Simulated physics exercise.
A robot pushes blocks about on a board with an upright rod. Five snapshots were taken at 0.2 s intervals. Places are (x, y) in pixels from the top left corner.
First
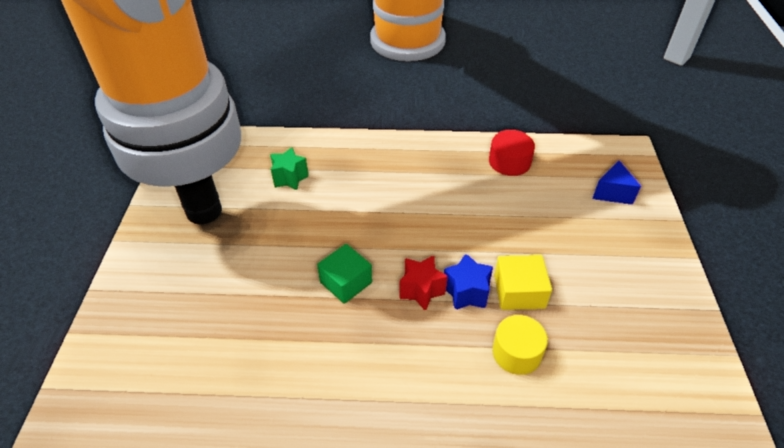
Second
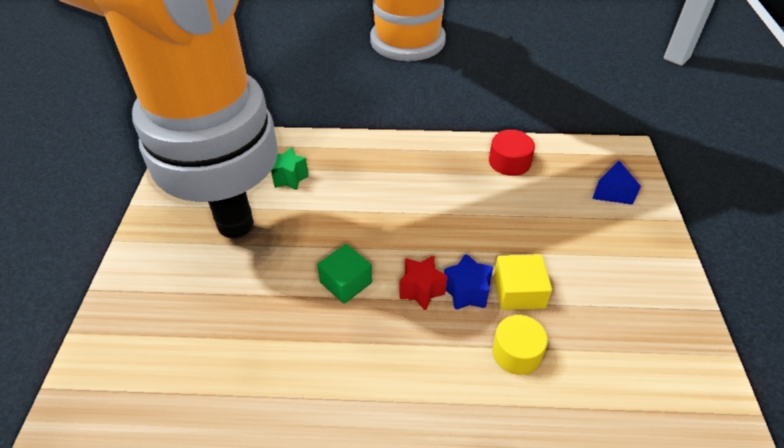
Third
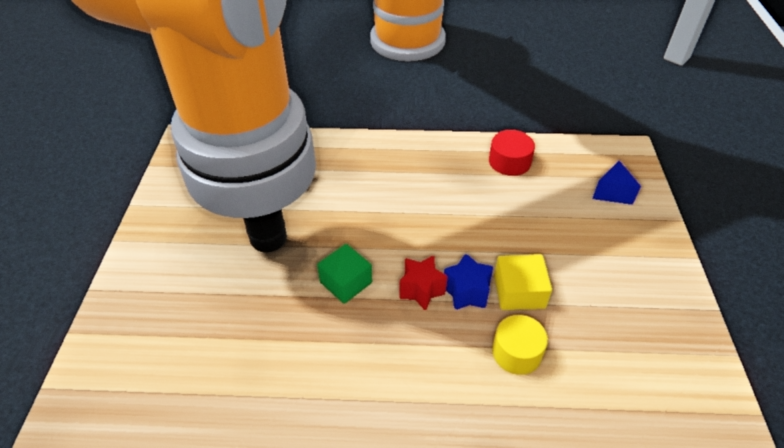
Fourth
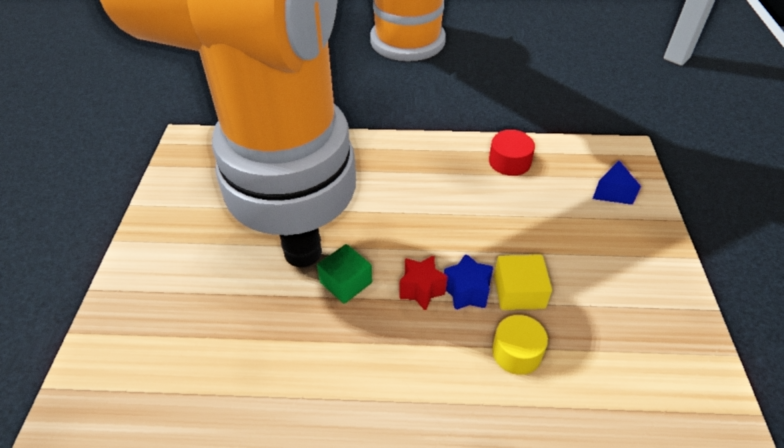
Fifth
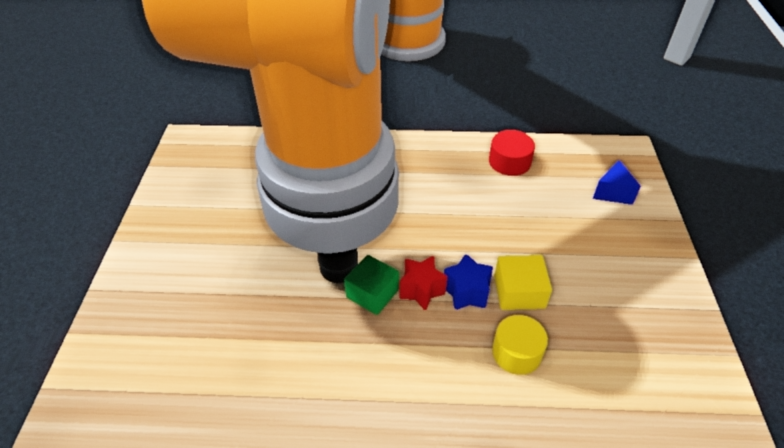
An orange robot arm moving right across a wooden board, its black rod nudging a green block toward a red star-shaped block.
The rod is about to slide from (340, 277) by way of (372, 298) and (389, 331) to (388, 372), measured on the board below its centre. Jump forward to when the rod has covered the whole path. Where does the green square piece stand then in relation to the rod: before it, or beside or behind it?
Final position: To the side or behind.
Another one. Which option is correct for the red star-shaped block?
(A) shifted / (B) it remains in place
My pick is A.
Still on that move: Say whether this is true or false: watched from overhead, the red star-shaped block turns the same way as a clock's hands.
The statement is false.
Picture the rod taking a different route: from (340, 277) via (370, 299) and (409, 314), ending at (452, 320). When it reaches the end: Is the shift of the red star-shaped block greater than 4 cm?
Going by the path, yes.
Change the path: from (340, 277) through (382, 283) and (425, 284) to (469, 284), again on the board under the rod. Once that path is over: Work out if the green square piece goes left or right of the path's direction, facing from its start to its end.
It moves over to the right.
What follows on the original path. One third of the way, rod at (372, 291); green square piece at (405, 301); red star-shaped block at (439, 280), turned 55° anticlockwise; blue star-shaped block at (476, 270), turned 15° clockwise.
Two thirds of the way, rod at (389, 325); green square piece at (431, 328), turned 20° anticlockwise; red star-shaped block at (440, 284), turned 70° anticlockwise; blue star-shaped block at (477, 269), turned 15° clockwise.
At the end, rod at (388, 365); green square piece at (435, 332), turned 30° anticlockwise; red star-shaped block at (440, 284), turned 70° anticlockwise; blue star-shaped block at (477, 269), turned 15° clockwise.
